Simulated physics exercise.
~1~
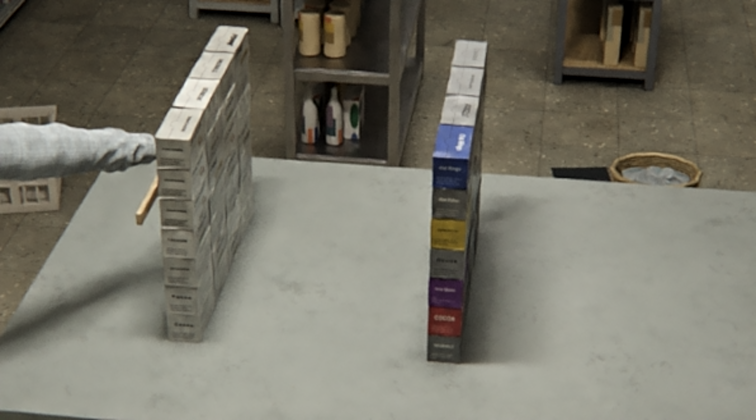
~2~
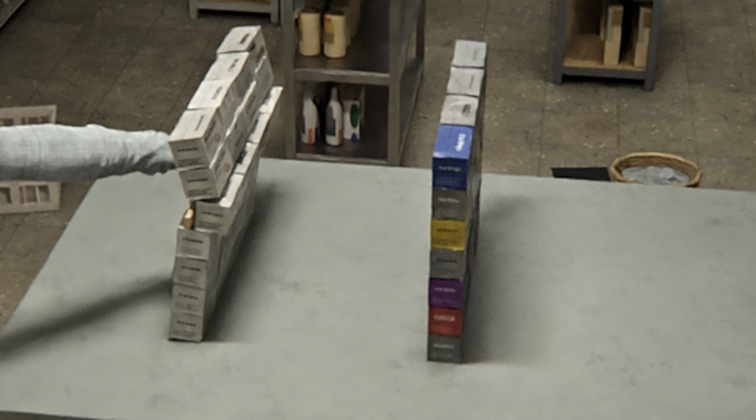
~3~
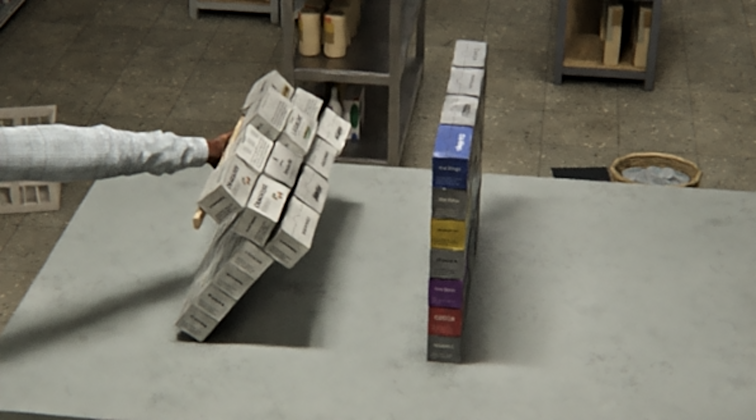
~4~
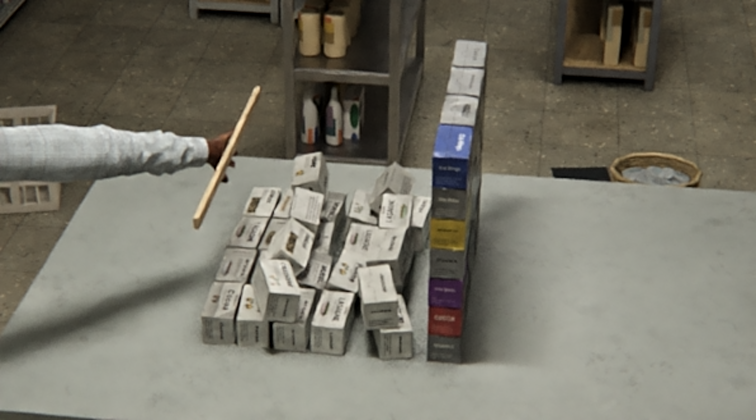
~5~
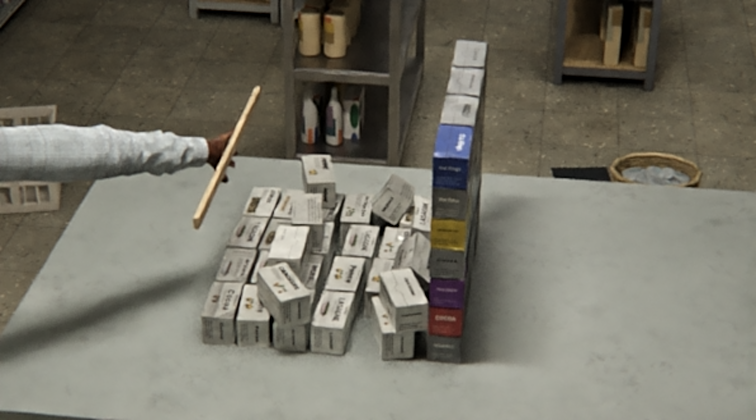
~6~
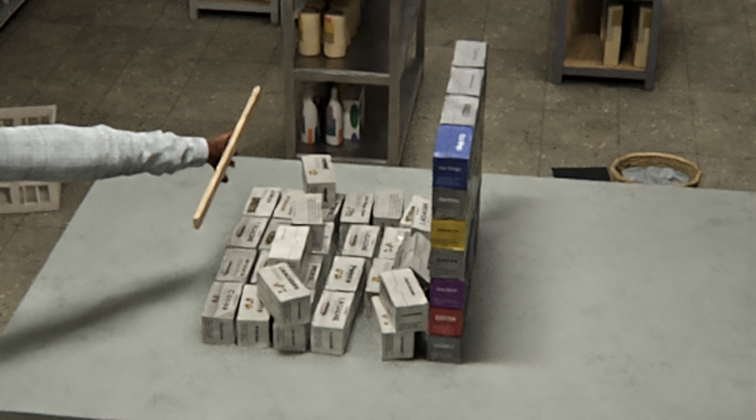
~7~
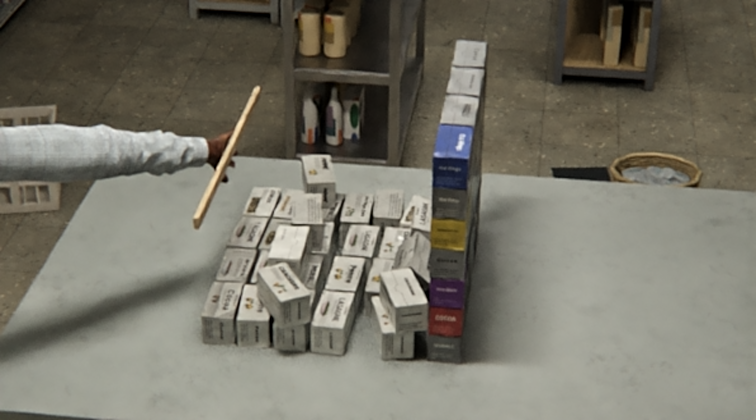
The clip opens on a grey tabletop in a shop, where two upright walls of small boxes stand apart, the left one pale and the right one fronted by blue, yellow, purple and red boxes. An arm in a light sleeve reaches in from the left and pushes a wooden batten into the pale wall. Its upper part shifts right, then the whole stack leans over and breaks apart. The boxes tumble into the gap and pile against the second wall, while the arm holds the batten still. A few settle, and the coloured wall remains standing beside the heap.
